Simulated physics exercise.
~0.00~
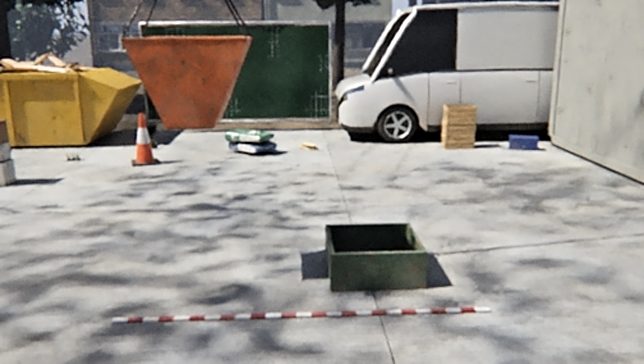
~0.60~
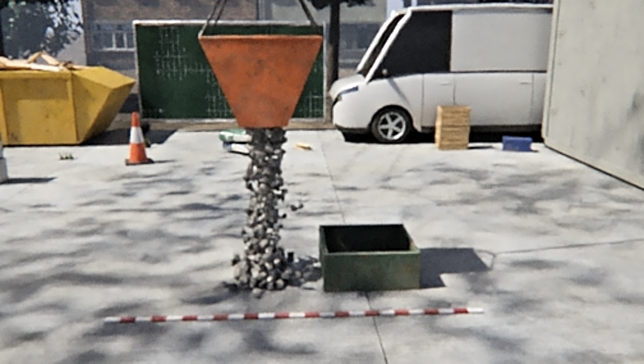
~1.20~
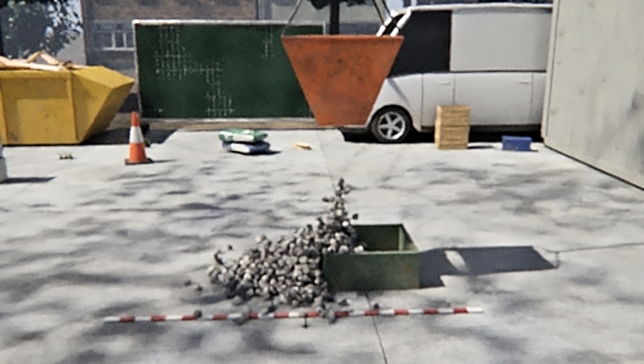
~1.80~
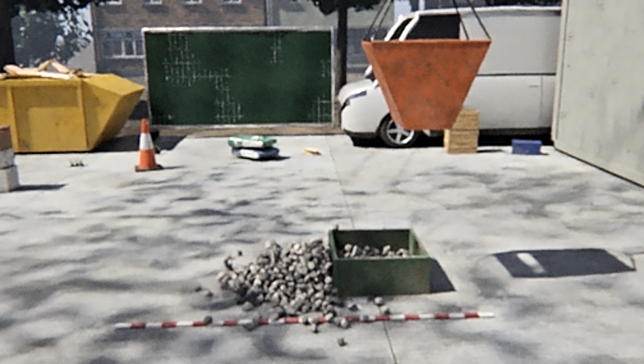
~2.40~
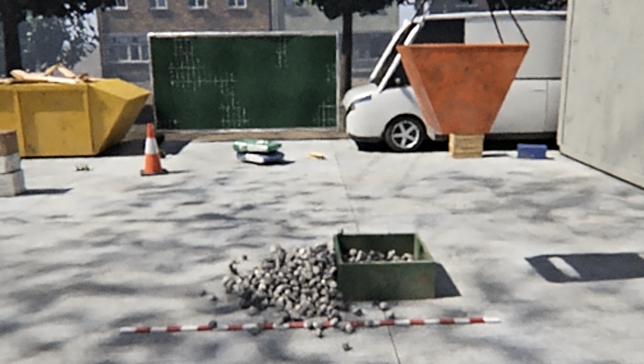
An orange skip moves right, dropping grey stones mostly left of a green bin, some inside.
